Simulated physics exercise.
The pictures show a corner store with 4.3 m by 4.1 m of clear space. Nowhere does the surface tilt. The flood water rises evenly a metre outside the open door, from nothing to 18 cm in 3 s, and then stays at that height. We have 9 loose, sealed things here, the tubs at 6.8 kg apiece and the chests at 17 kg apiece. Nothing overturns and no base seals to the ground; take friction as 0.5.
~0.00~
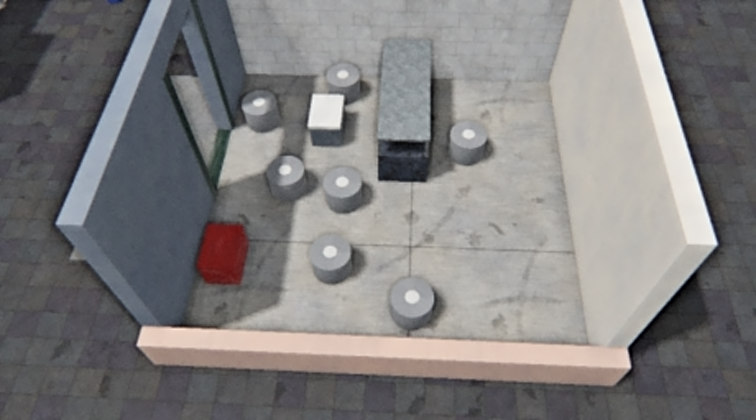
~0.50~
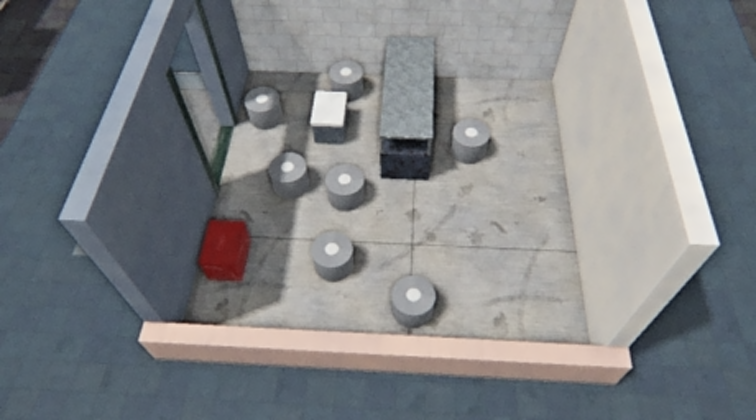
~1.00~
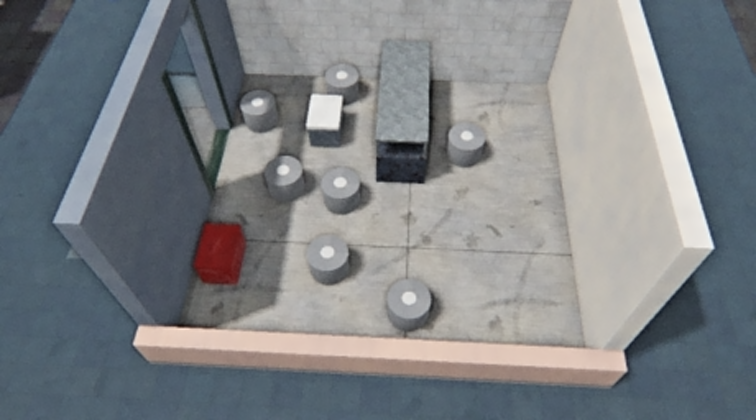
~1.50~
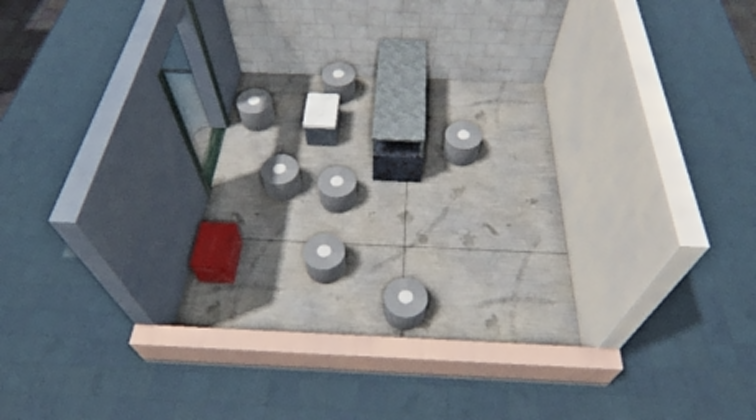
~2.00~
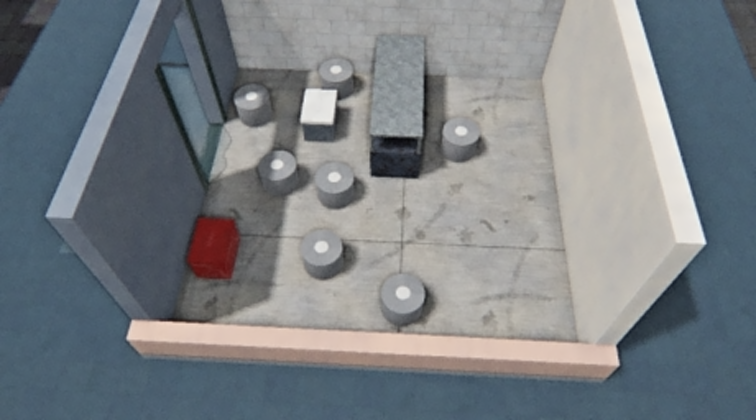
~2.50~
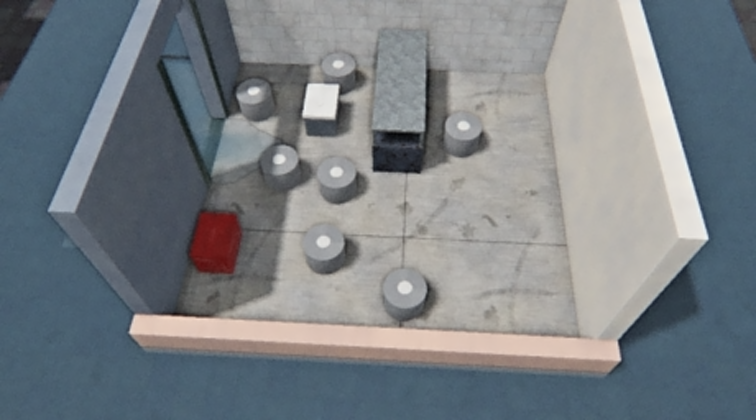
A small walled room with grey tubs, a red chest and a white one stayed still as bluish water covered the ground outside, then crept a little way in through the doorway at left.
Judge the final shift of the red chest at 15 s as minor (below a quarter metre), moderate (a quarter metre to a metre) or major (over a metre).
Minor.
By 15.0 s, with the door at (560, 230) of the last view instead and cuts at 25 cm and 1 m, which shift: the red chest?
I'd expect the red chest to get swept far off.
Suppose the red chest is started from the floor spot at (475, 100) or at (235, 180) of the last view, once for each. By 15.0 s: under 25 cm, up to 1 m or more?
From the first spot it would drift a bit, and from the second it would go a long distance.
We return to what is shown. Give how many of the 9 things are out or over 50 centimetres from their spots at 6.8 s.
By my reckoning, 3.
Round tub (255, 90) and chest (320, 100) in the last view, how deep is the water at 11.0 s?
8 and 10 cm.
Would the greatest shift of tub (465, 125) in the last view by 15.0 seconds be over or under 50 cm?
The answer here is not bigger.
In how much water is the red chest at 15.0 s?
The depth there is around 6 cm.
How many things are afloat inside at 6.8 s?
At that point I count 4.
After 3.5 s the red chest is near (213, 234), 0.0 m from its start, aground; 0 afloat.
After 6.8 s the red chest is near (213, 234), 0.0 m from its start, aground; 4 afloat.
After 11.0 s the red chest is near (213, 234), 0.0 m from its start, aground; 7 afloat.
After 15.0 s the red chest is near (213, 234), 0.0 m from its start, aground; 8 afloat.
